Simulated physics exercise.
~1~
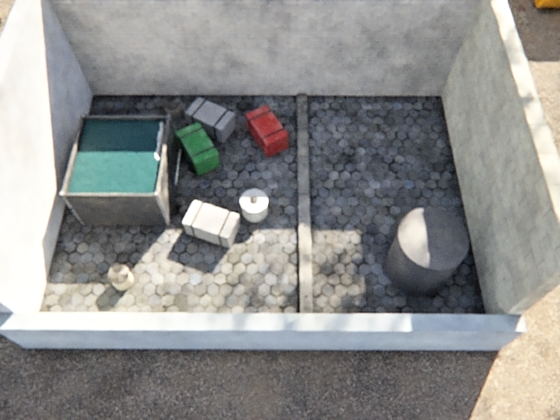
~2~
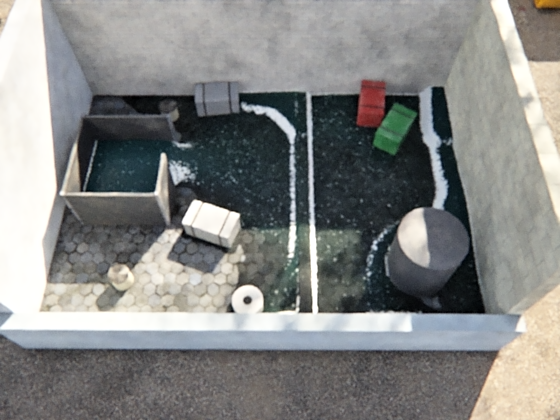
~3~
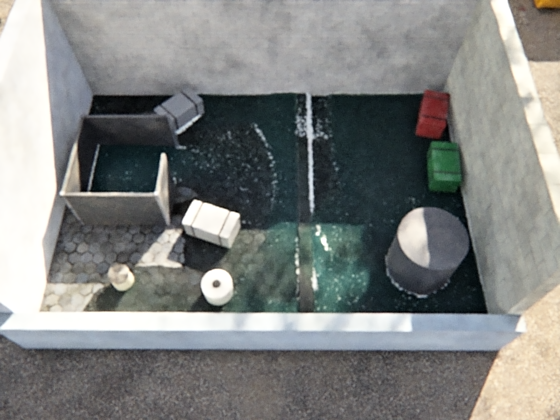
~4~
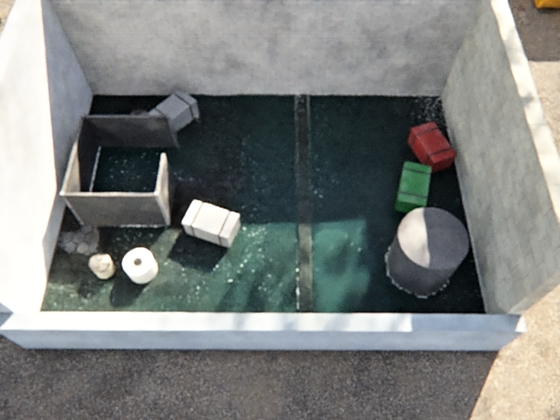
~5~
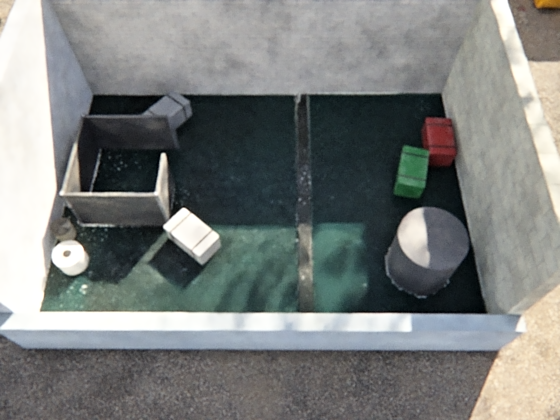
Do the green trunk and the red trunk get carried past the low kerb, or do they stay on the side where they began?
Both the green trunk and the red trunk get carried past the low kerb, and they end up on the right side of the yard.
